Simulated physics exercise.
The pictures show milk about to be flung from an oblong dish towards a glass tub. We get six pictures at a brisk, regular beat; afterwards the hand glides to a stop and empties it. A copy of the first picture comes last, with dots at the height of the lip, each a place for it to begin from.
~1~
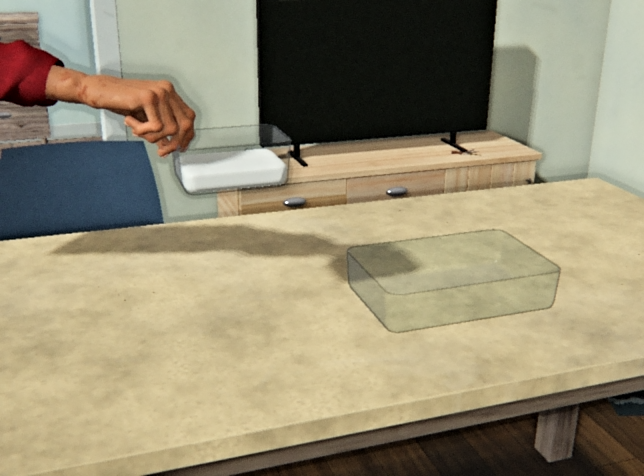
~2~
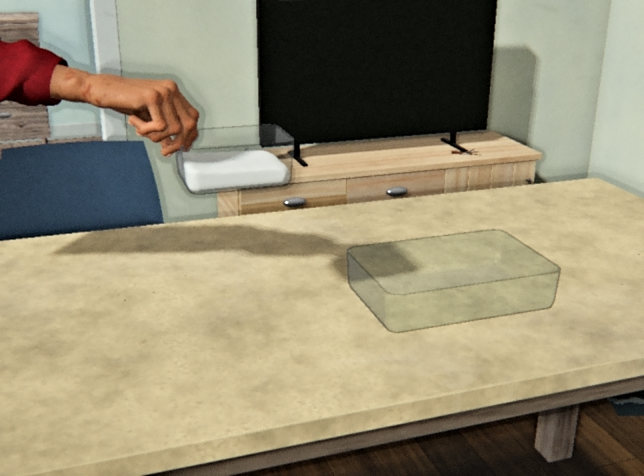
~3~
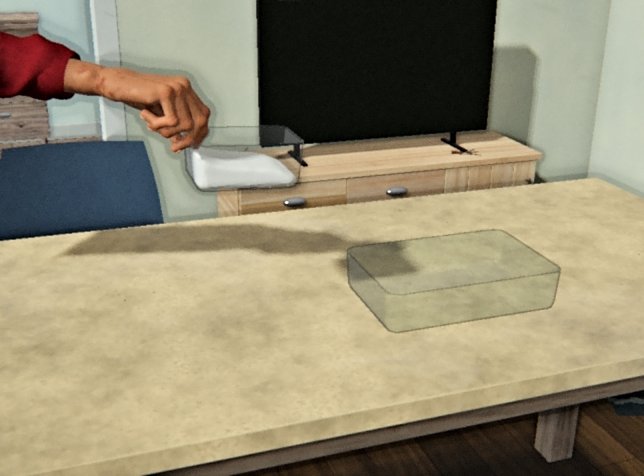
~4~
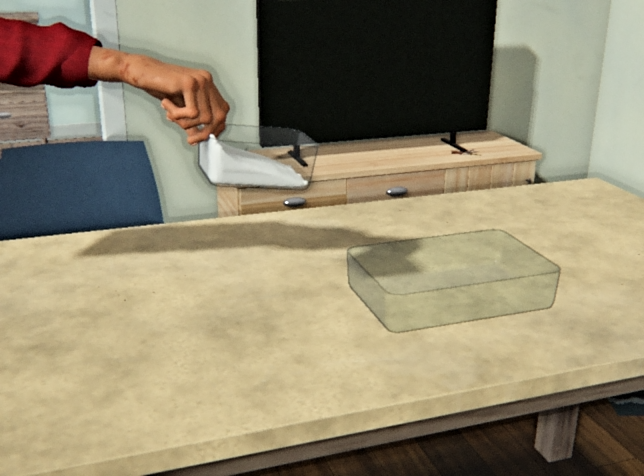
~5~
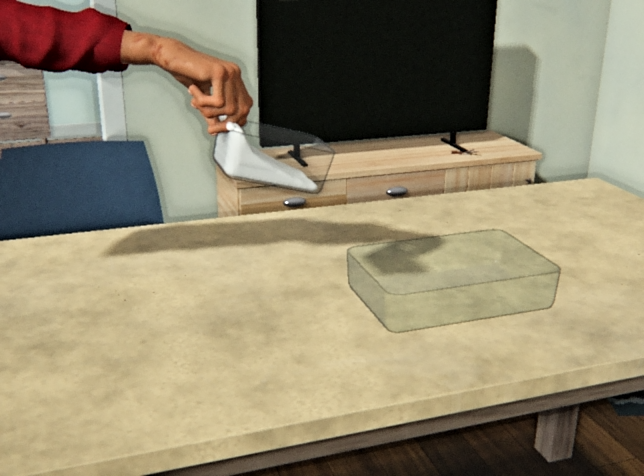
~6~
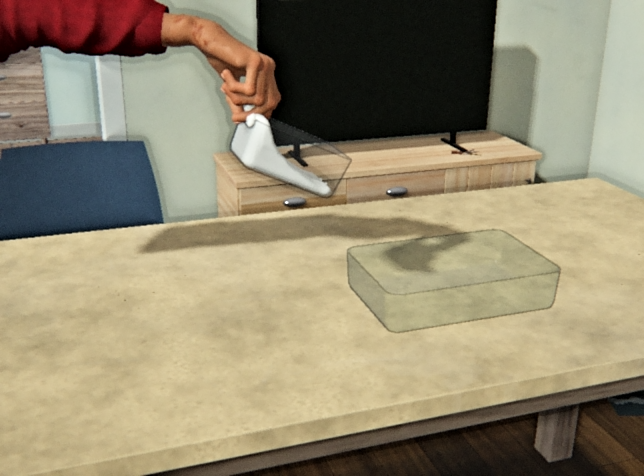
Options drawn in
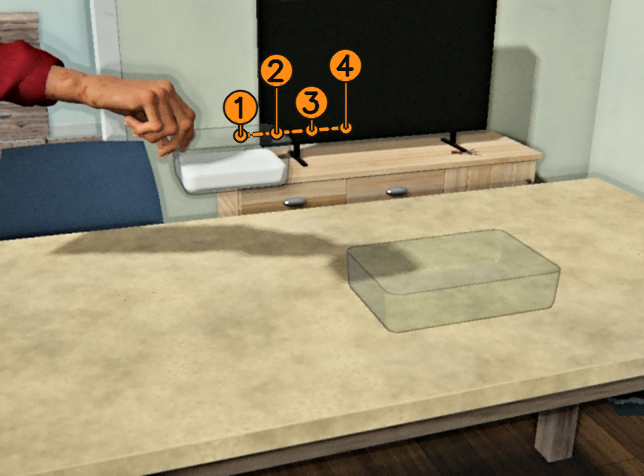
In a room with a dark television on a wooden cabinet, a red-sleeved hand holds a clear oblong dish of white milk, level, to the left of an empty glass tub on a table. The hand moves right, tilting the dish steadily more, and the milk slides toward its lower right end.
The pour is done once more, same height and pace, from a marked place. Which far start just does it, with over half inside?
Use place 1.
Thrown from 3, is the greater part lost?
No.
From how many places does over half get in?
All of them.
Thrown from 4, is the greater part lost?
No.
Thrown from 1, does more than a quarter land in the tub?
Yes, it does.
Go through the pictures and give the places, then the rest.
Upright, lip at (281, 132); tub from (385, 332) to (552, 305); nothing has left yet, in the first frame.
Upright, lip at (284, 132); nothing has left yet, in the second frame.
Tipped about 3°, lip at (293, 134); nothing has left yet, in the third frame.
Tipped about 8°, lip at (308, 138); nothing has left yet, in the fourth frame.
Tipped about 16°, lip at (325, 143); milk is over the rim, down to (234, 123), in the fifth frame.
Tipped about 26°, lip at (341, 151); milk is over the rim, down to (245, 120), in the sixth frame.
In orange, 1 at (240, 135); 2 at (276, 132); 3 at (311, 130); 4 at (345, 127).
With 1, about 71 % lands in the tub, 19 % falls short and 10 % goes beside or beyond.
With 2, about 79 % lands in the tub, 10 % falls short and 11 % goes beside or beyond.
With 3, about 84 % lands in the tub, 6 % falls short and 10 % goes beside or beyond.
With 4, about 73 % lands in the tub, 3 % falls short and 24 % goes beside or beyond.
